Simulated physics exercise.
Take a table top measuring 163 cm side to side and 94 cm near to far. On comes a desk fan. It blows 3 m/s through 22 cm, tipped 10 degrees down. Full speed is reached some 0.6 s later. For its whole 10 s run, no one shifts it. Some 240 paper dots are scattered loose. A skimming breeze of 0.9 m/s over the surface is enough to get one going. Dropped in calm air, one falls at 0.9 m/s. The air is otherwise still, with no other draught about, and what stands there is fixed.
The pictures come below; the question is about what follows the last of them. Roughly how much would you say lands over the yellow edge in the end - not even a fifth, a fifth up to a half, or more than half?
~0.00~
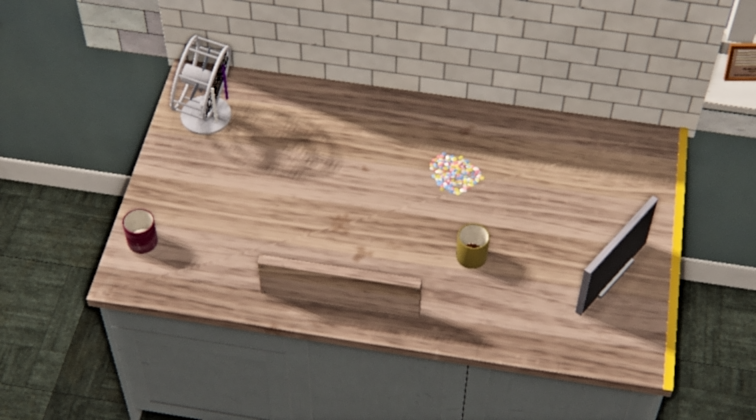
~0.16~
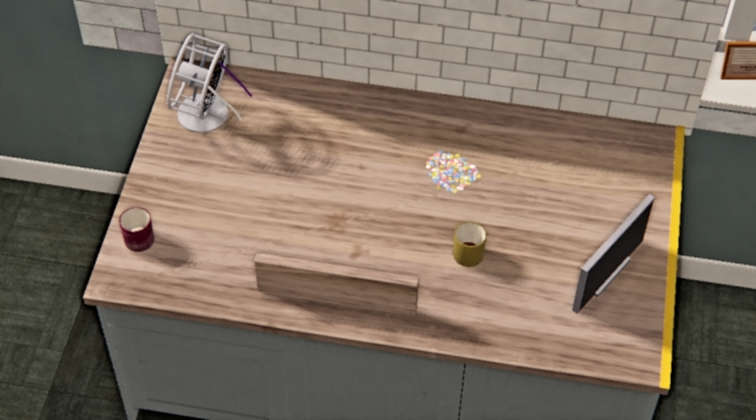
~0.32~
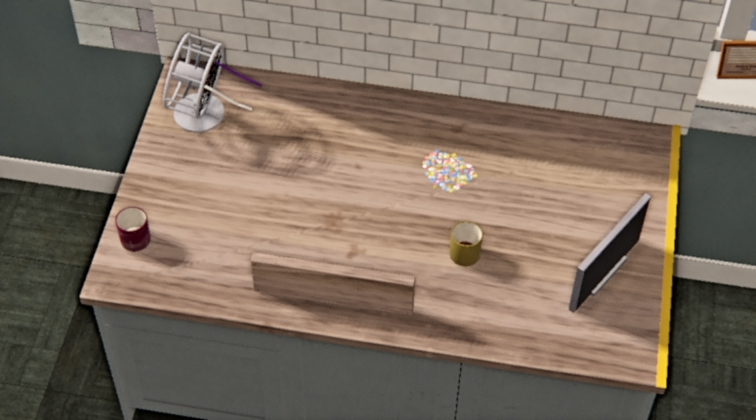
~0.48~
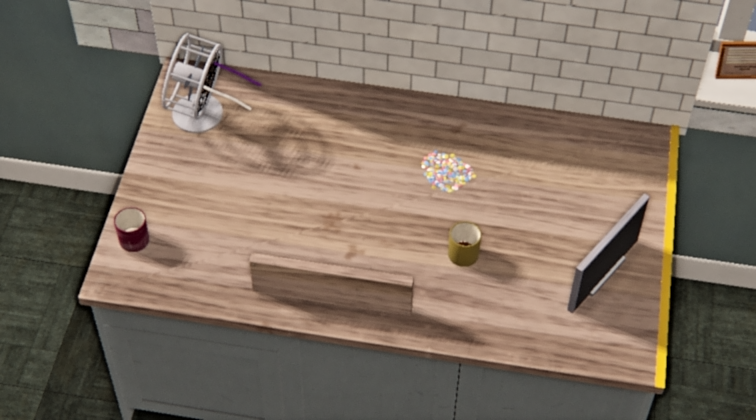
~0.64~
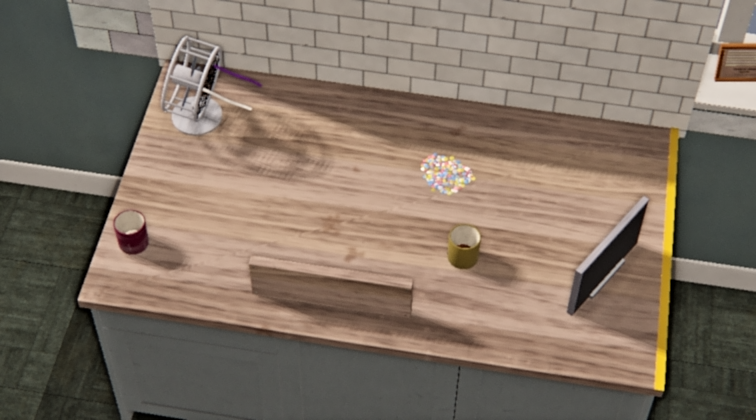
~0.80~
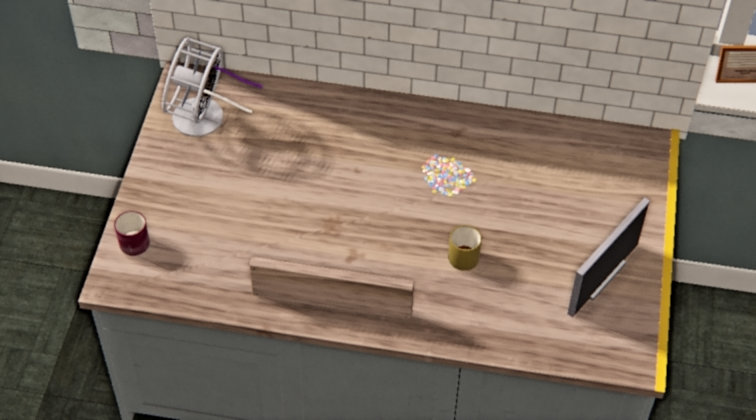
It's going to be the bigger part that ends over that edge.
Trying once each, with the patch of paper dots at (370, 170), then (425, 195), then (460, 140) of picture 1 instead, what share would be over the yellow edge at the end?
In turn about 5 %, 3 %, 100 %.
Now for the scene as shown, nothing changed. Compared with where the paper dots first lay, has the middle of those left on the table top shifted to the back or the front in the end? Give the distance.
The middle ends up nearer the front end, around 30 cm off.
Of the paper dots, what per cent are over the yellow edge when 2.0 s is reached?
50 % or thereabouts.
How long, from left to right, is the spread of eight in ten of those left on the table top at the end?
Around 20 cm.
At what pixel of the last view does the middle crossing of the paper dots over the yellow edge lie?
Roughly at pixel (674, 230).
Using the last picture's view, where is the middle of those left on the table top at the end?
Centre point: About (592, 284).
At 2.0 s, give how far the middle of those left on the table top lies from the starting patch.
Measured offset: Approx. 55 cm.
After 2.0 s, 65 % are on the move or not yet settled, 49 % are over the yellow edge; the middle of those still in play is near (605, 266).
After 3.2 s, 40 % are on the move or not yet settled, 58 % are over the yellow edge; the middle of those still in play is near (596, 270).
After 5.5 s, 21 % are on the move or not yet settled, 62 % are over the yellow edge; the middle of those still in play is near (600, 270).
After 10.0 s, at the end, 66 % are over the yellow edge; the middle of those still in play is near (592, 284).
